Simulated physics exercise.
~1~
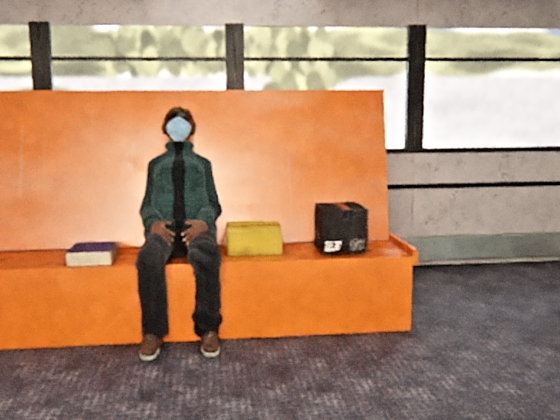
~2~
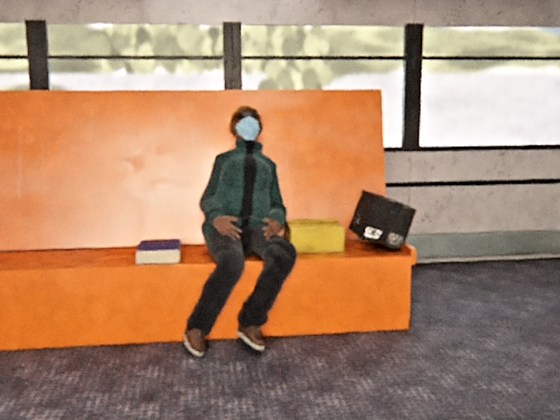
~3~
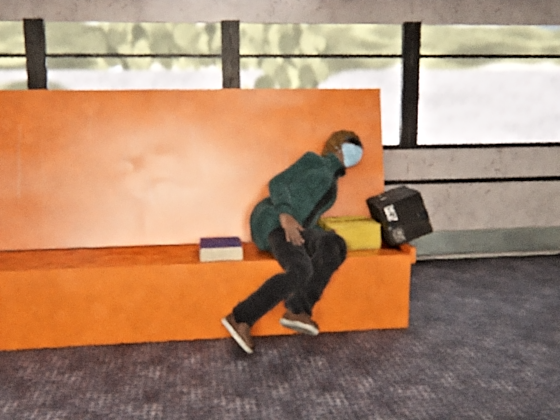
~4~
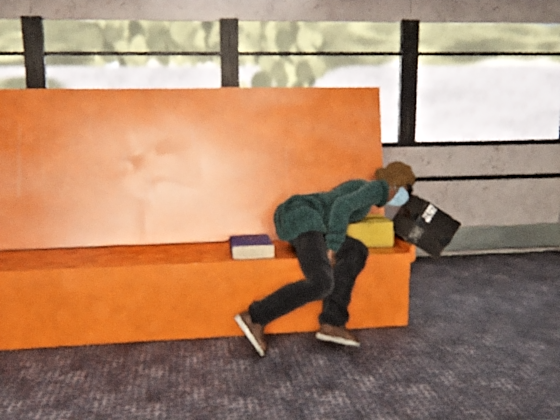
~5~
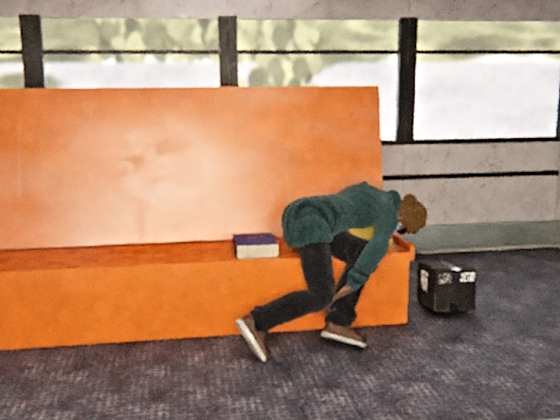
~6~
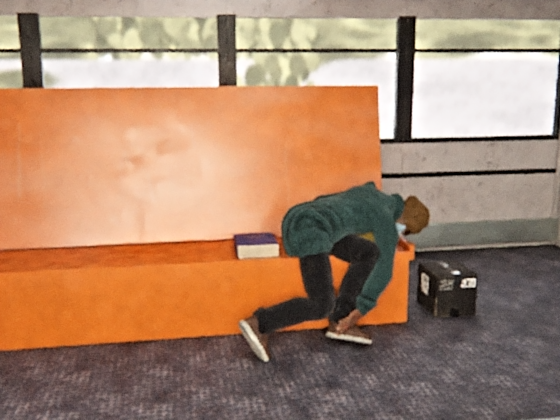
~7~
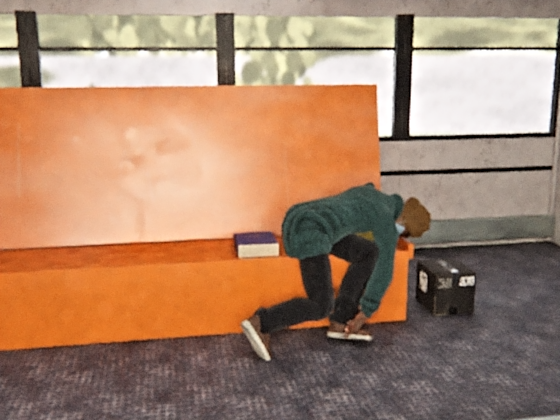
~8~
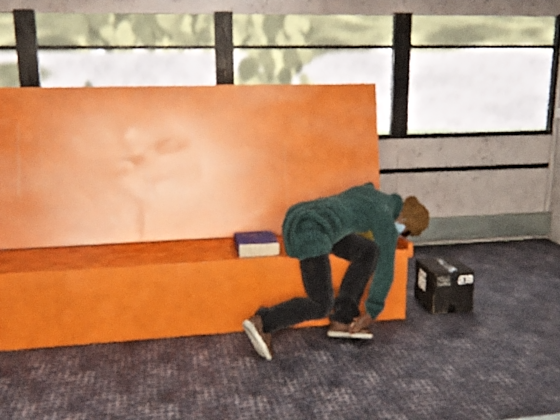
On an orange bench in a rail car, a masked passenger and three loose items slide right; the black holdall tips off the end onto the floor, and the passenger folds forward, arms dangling near the feet, hips still on the seat, the blue folder resting behind.
